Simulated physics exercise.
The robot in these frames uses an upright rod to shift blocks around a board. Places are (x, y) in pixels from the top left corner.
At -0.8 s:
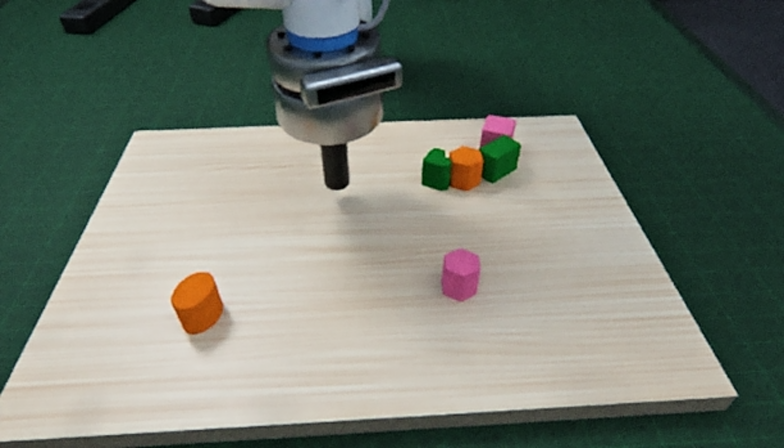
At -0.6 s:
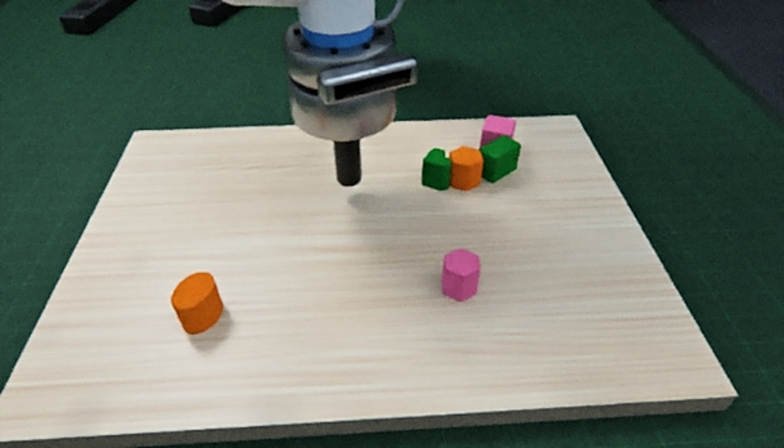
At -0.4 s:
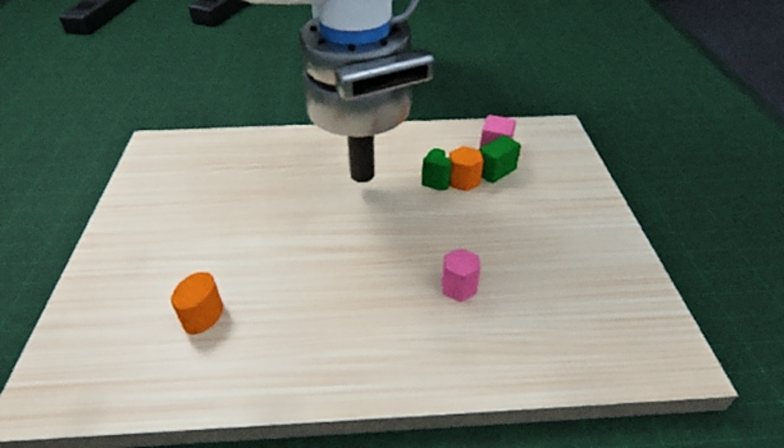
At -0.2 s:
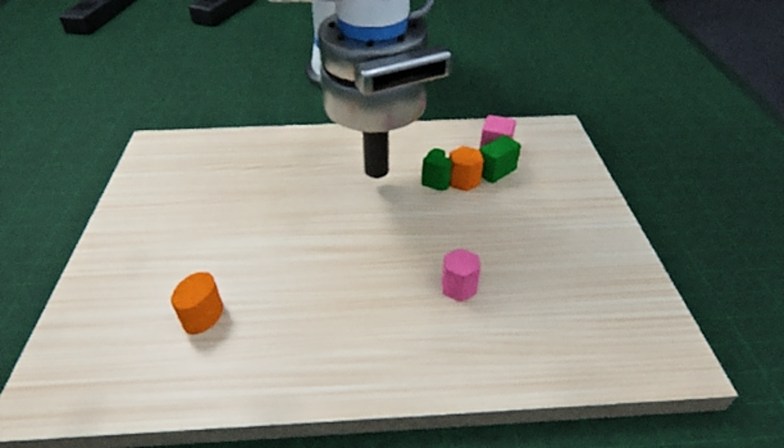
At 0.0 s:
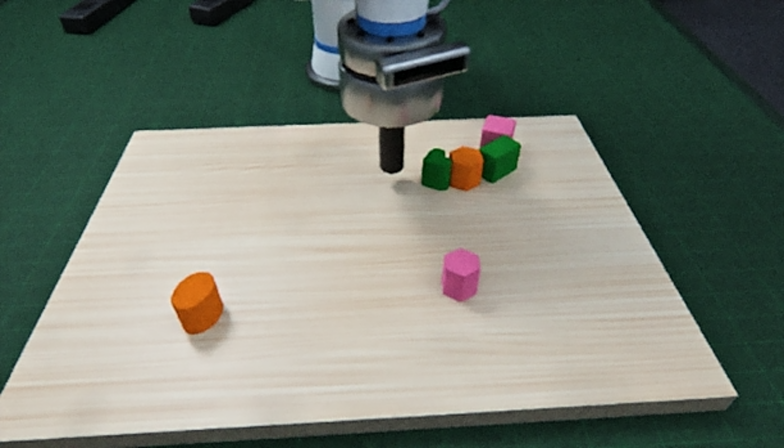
Robot arm with an upright black rod sliding slowly right above a pale wooden board, while the coloured blocks stay still.
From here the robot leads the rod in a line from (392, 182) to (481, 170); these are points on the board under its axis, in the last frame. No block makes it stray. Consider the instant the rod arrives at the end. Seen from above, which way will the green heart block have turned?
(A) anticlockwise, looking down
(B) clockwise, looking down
B - clockwise, looking down.
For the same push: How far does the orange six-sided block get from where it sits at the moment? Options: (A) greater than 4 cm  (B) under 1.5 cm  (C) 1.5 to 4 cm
(C)
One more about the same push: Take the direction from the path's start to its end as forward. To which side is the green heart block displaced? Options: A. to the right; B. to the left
Correct choice: A.
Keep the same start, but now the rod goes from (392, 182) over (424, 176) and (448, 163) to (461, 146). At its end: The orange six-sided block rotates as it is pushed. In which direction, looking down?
Prediction: Counterclockwise.
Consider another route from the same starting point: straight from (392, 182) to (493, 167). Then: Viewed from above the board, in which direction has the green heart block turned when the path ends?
From above, the green heart block will be seen to turn clockwise.
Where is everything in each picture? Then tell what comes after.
In the first frame, rod tip (337, 184); block tops, green heart block (437, 157); orange six-sided block (466, 155); pink square block (500, 124); green rectangular block (501, 146).
In the second frame, rod (349, 180); blocks unchanged.
In the third frame, rod (363, 176); blocks unchanged.
In the fourth frame, rod (377, 172); blocks unchanged.
In the fifth frame, rod (392, 168); green heart block (437, 157); orange six-sided block (466, 155); pink square block (500, 124); green rectangular block (501, 146).
What follows on the original path. One third of the way, rod (423, 163); green heart block (446, 160); orange six-sided block (472, 157), turned 20° anticlockwise.
Two thirds of the way, rod (454, 159); green heart block (454, 165), turned 40° clockwise; orange six-sided block (483, 162), turned 50° anticlockwise; green rectangular block (504, 146).
At the end, rod (483, 155); green heart block (454, 165), turned 40° clockwise; orange six-sided block (486, 163), turned 40° anticlockwise; pink square block in place; green rectangular block (510, 147), turned 25° anticlockwise.
